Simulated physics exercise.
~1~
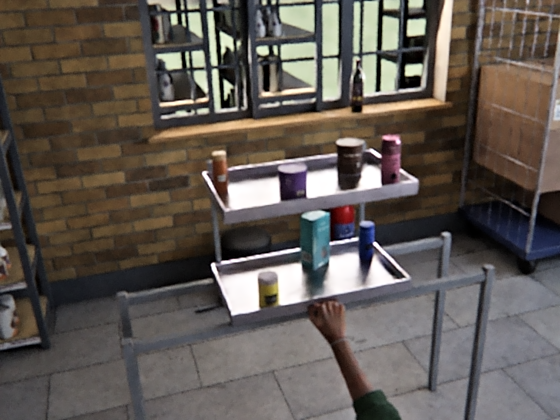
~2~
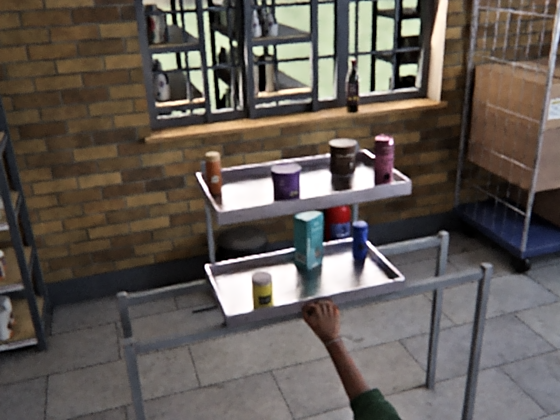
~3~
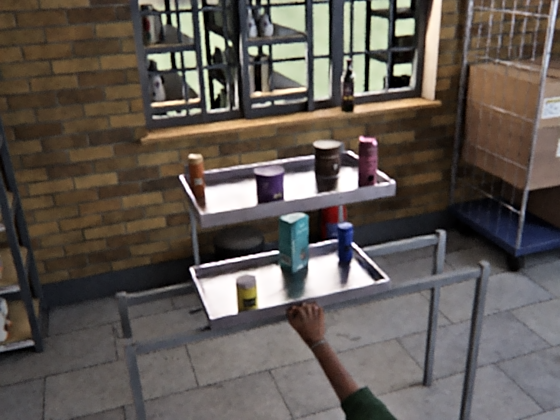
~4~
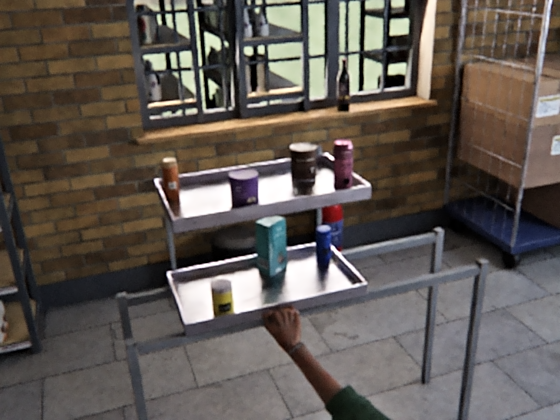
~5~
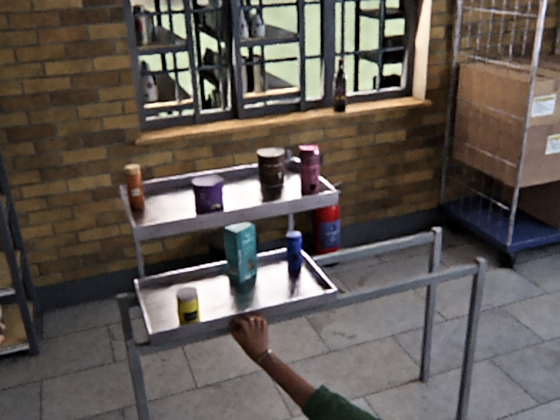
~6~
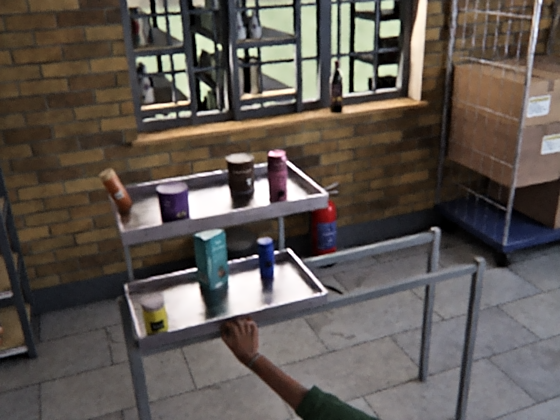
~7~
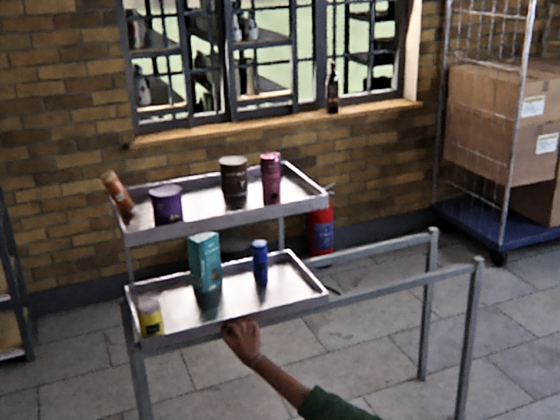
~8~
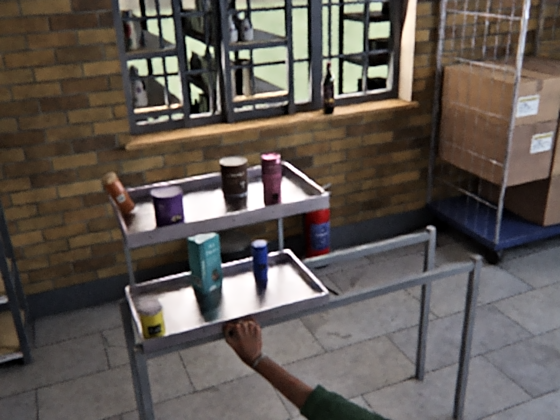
The footage shows a hand at the front edge of a two-level metal tray holding seven containers as it slides left along rails, slowly at first and then faster, until it halts at the left end, where the orange shaker is left leaning while the others remain upright.
